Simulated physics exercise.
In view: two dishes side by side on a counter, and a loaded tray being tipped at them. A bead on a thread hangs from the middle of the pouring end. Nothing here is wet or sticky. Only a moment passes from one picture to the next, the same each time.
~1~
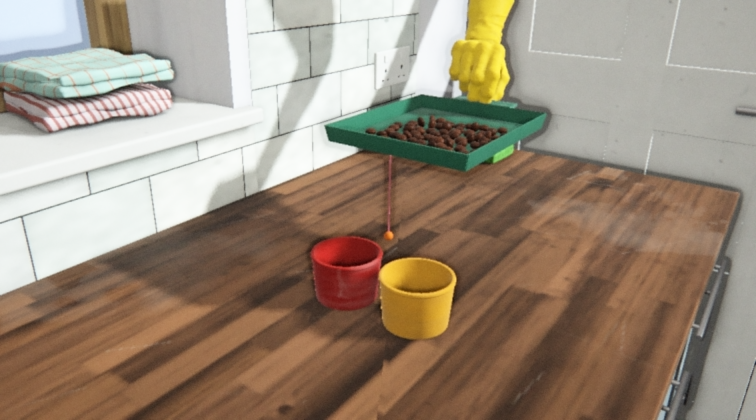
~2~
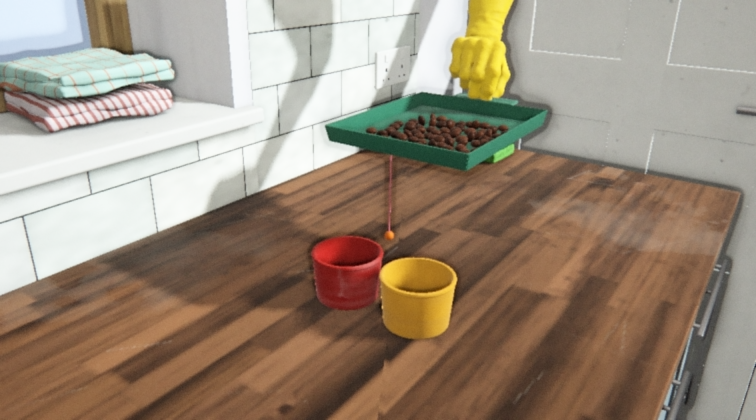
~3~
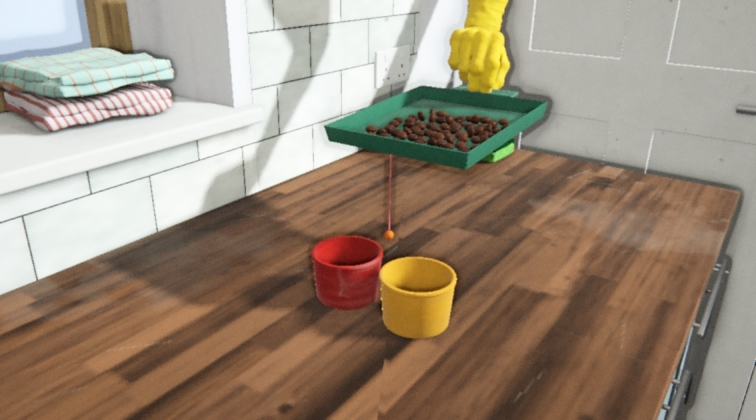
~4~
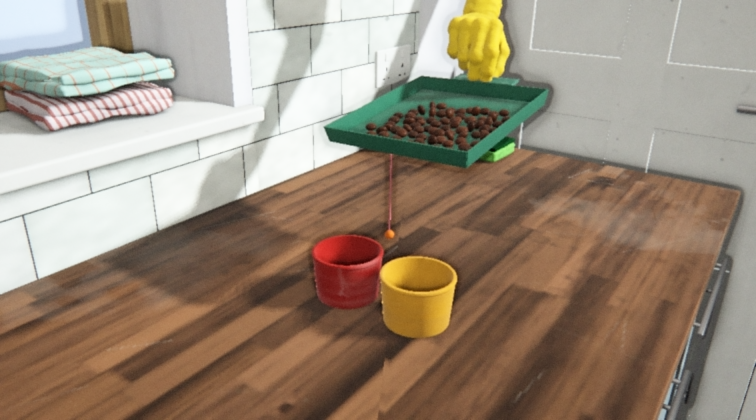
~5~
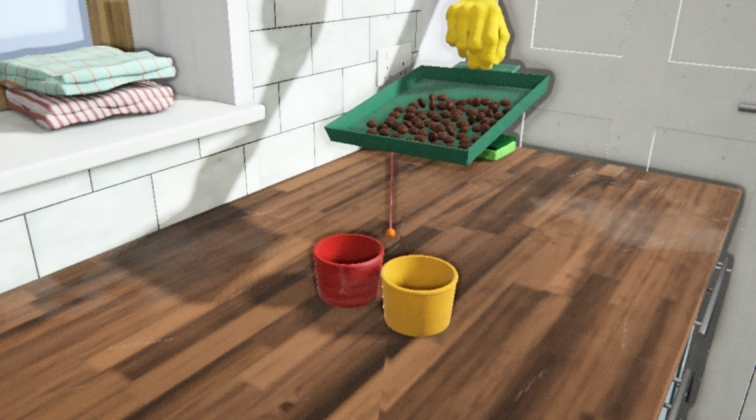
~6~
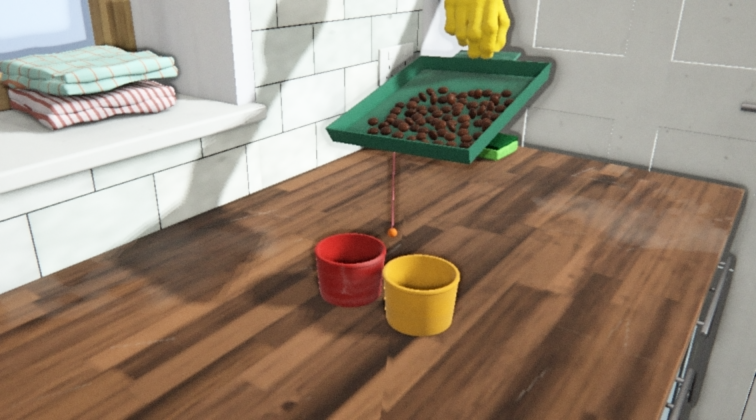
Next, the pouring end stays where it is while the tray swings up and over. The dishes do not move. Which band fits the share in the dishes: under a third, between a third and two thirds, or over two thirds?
Together they catch between a third and two thirds.
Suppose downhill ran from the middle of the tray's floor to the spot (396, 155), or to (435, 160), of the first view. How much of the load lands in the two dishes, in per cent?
About 60 and 60 per cent.
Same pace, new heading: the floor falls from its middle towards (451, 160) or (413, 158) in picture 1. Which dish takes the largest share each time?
One: The right one. Two: The dish on the right.
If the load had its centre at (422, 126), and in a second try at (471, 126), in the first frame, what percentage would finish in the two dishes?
First some 50, then 50 per cent.
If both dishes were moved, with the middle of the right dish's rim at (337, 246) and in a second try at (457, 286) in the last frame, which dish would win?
First the dish on the right, then the dish on the left.
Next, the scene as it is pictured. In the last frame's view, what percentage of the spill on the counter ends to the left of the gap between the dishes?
About 90 per cent.
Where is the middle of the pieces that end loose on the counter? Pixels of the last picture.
Close to (315, 309).
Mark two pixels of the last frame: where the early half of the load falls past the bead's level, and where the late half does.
First near (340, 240), later near (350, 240).
Soon after the last picture, tray tipped steeply; all on the tray.
A little later, tray tipped past a quarter turn; about two thirds on the tray; a stray few outside both; about a quarter in the air.
Later still, tray tipped past a quarter turn; a small part in the right dish; about a third in the left dish; about half outside both.
At rest, tray tipped past a quarter turn; a small part in the right dish; about a third in the left dish; about half outside both.
